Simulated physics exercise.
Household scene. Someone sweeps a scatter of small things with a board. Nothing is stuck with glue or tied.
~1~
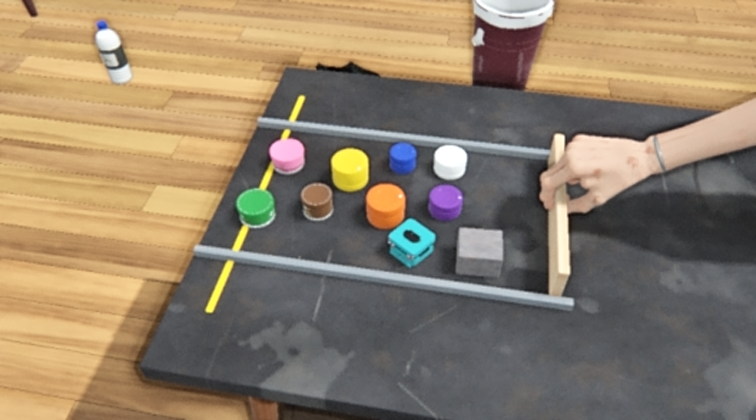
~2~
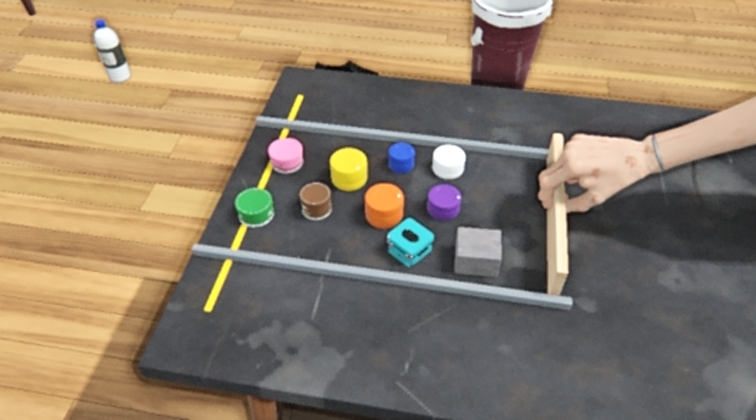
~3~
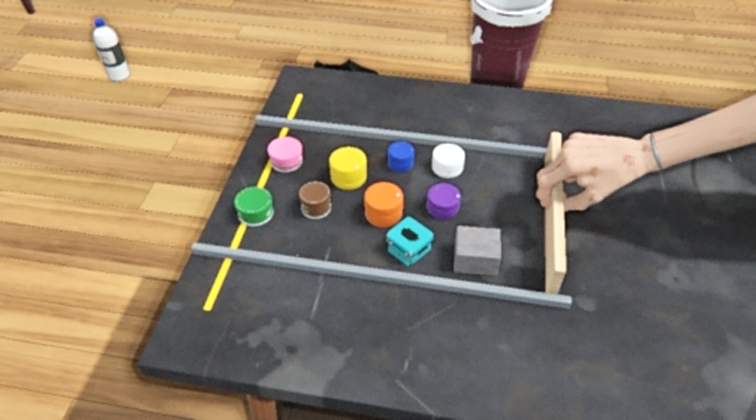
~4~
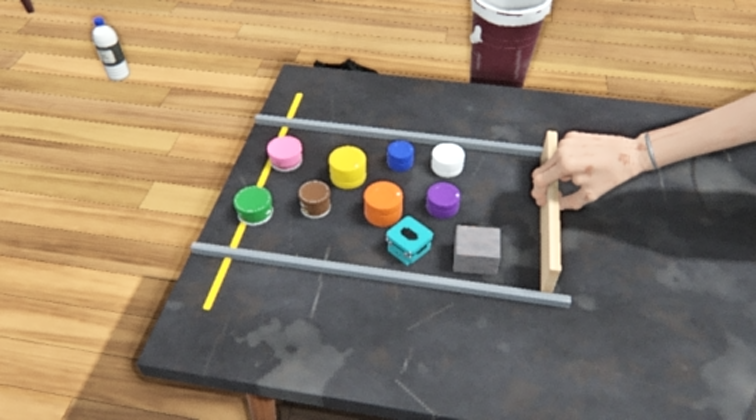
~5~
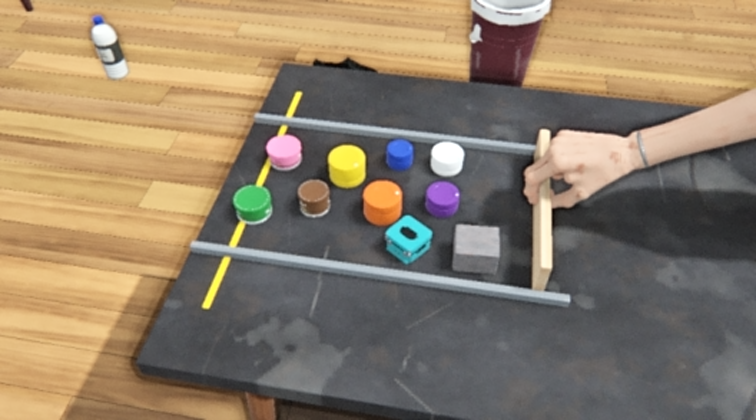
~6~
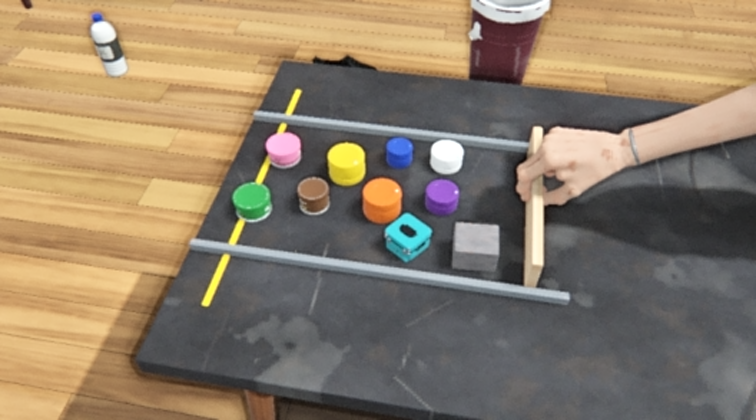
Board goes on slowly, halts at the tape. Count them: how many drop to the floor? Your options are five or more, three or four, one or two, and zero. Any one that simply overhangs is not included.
My pick is five or more.
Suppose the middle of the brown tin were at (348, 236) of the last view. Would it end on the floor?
From that start, the object then does not stay.
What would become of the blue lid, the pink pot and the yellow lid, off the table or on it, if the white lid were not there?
The blue lid remains - the pink pot ends up below - the yellow lid remains.
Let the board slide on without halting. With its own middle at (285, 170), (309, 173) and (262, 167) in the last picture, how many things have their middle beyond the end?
By position: 1 / 0 / 5.
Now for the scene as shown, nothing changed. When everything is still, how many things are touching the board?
The number is 5.
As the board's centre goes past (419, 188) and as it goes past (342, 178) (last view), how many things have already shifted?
At the first spot the count is 6, and at the second it is 9.
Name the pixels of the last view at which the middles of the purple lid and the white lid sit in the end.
Same order as the question: First (246, 167), second (266, 125).
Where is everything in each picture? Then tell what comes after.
The first picture shows green pot (256, 209); pink pot (288, 157); brown tin (317, 202); board (557, 210); tape (263, 187).
The second picture shows pink pot (286, 156); turquoise case (410, 243).
The third picture shows brown tin (315, 201); orange lid (384, 205).
The fourth picture shows green pot (254, 206); grey block (476, 250).
The fifth picture shows pink pot (285, 153); yellow lid (347, 167).
The sixth picture shows green pot (253, 202); pink pot (284, 151); brown tin (314, 197); board (534, 202); tape (259, 180).
A little later, none off yet; green pot at rest near (253, 202); pink pot at rest near (284, 151); brown tin at rest near (314, 197).
Next, none off yet; green pot at rest near (253, 202); pink pot at rest near (284, 151); brown tin shifted a little near (298, 196).
Later still, none off yet; green pot shifted about its own width near (213, 199); pink pot shifted about its own width near (256, 146); brown tin shifted well along near (246, 198).
When it is over, the number that fall off is five or more; down, turquoise case, blue lid, brown tin, pink pot and green pot.
